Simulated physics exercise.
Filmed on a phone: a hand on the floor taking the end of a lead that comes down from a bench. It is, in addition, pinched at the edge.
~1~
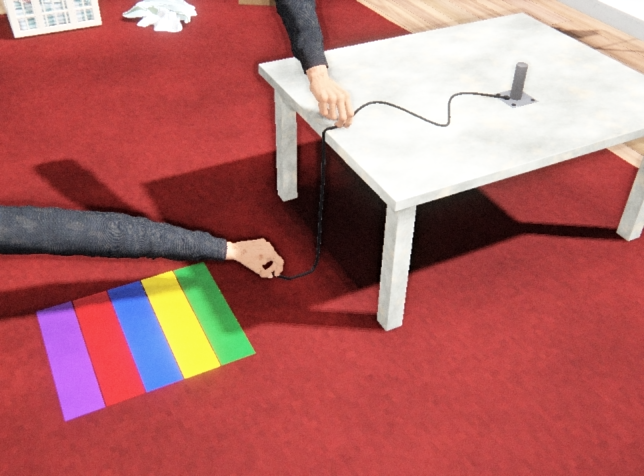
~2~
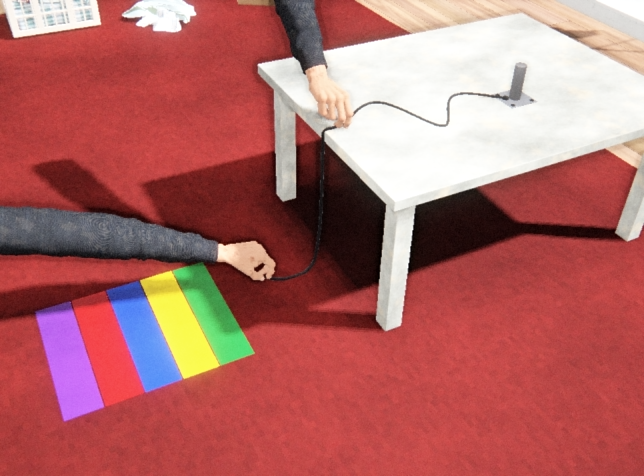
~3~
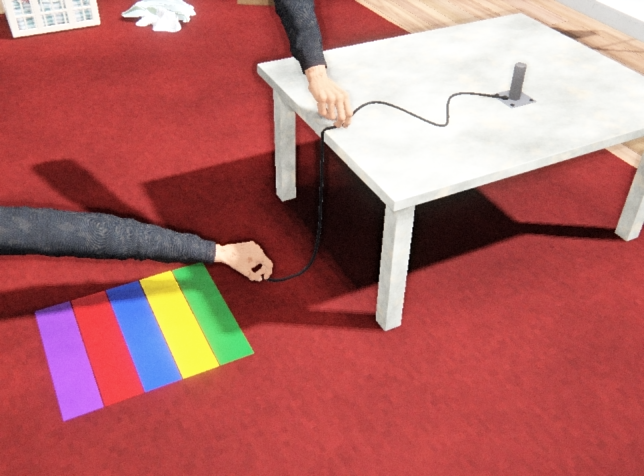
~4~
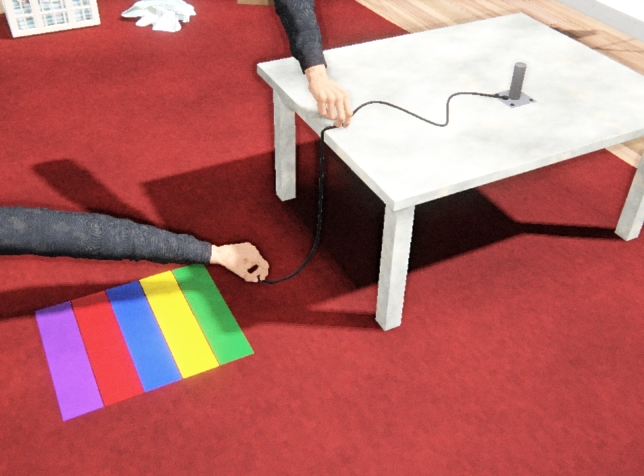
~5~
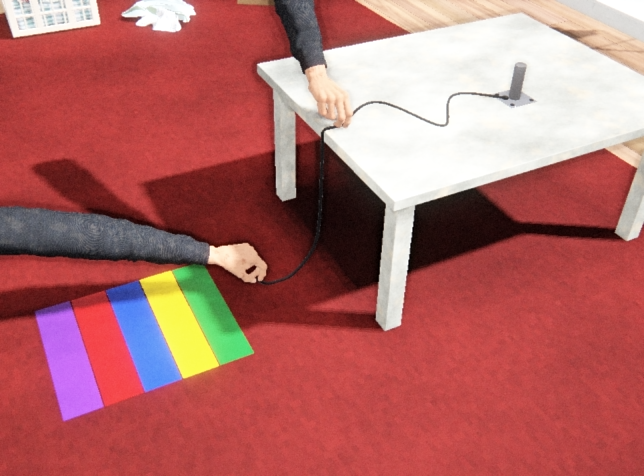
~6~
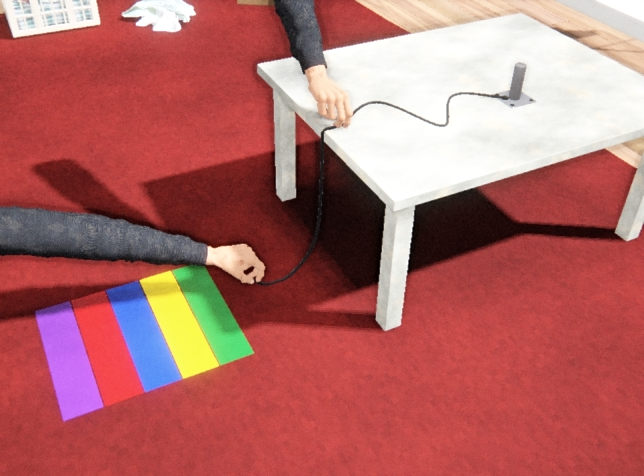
The clip opens on a dark cord running from a small post across a pale table to its edge, where one hand pinches it, then down to a second hand low over the red carpet. The lower hand draws the cord's end slightly left, near a striped multicoloured mat, while the upper hand stays still.
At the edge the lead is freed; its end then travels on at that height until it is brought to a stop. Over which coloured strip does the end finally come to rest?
Over the purple strip.
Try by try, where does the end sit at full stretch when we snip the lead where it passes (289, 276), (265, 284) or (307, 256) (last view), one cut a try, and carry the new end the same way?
About (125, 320) first, then about (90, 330), and finally about (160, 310).
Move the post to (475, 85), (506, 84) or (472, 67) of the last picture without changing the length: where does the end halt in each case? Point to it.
Taking the tries in turn, you get (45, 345), (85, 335) and (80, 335).
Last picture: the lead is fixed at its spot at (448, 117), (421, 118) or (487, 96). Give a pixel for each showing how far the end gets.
It would sit near (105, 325) the first time, (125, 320) the second and (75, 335) the third.
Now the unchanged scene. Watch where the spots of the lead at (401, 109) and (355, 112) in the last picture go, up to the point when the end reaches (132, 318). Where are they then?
(352, 132) and (320, 172).
A little later, end near (132, 318); over blue.
Next, end near (90, 332); over red.
When it is tight, end near (66, 339); over purple. It halts on the purple strip.
